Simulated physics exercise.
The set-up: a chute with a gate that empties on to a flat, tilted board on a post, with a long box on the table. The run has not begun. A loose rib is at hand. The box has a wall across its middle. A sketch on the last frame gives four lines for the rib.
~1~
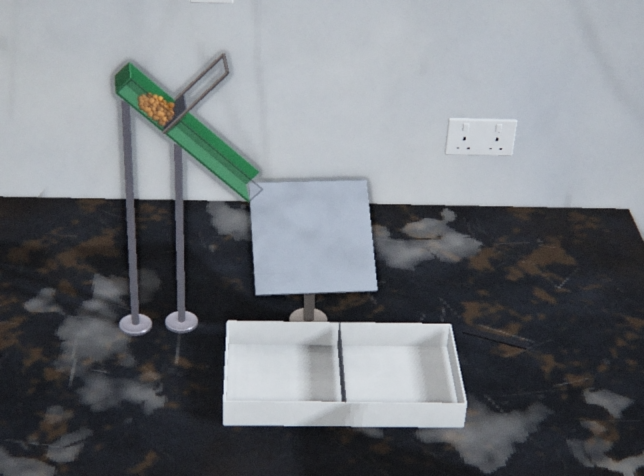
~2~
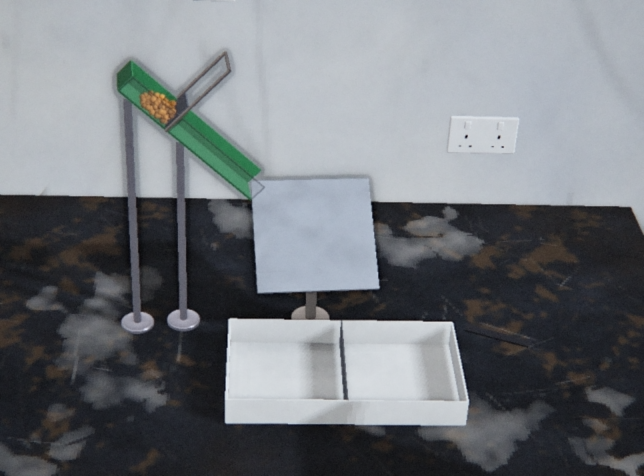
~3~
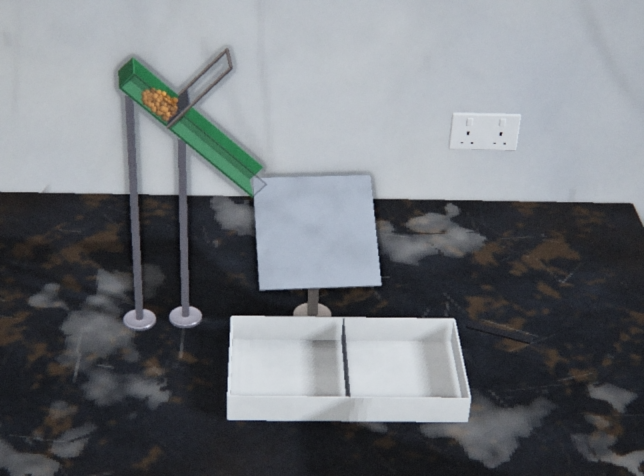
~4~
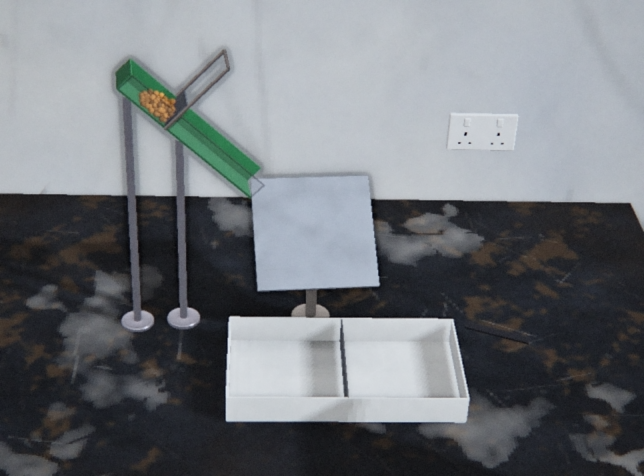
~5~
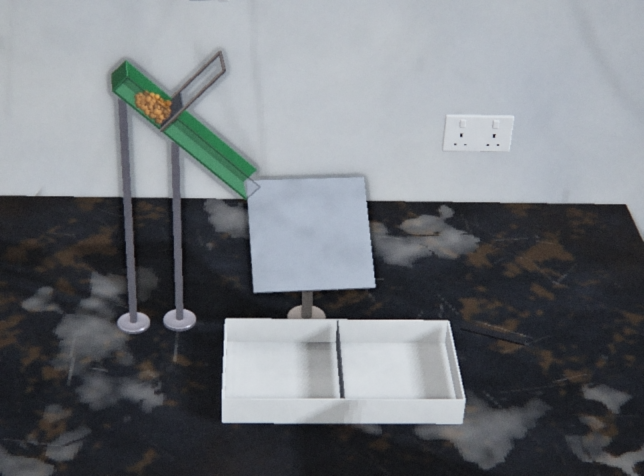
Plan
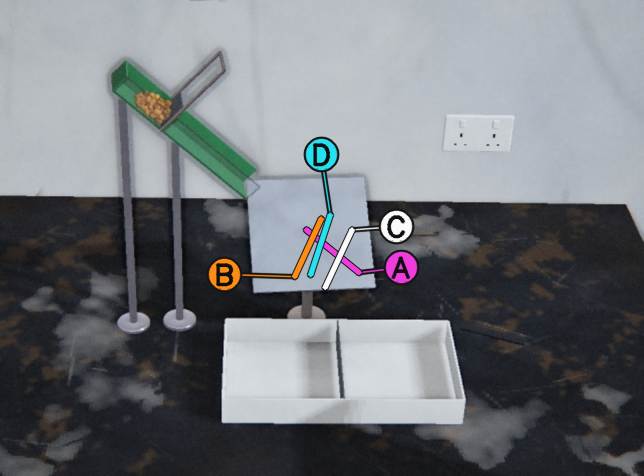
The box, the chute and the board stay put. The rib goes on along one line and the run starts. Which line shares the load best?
The best line is A.
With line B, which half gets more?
Left.
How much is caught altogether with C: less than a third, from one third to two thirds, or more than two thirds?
Line C gives more than two thirds.
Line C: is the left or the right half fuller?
Left.
On the marked copy, line A from (306, 229) to (359, 272); line B from (321, 218) to (294, 276); line C from (352, 229) to (325, 287); line D from (330, 214) to (310, 274).
If A is chosen, of what is caught, about a third in the left half, about two thirds in the right.
If B is chosen, of what is caught, most in the left half, a small part in the right.
If C is chosen, of what is caught, nearly all in the left half, a small part in the right.
If D is chosen, of what is caught, nearly all in the left half, a small part in the right.
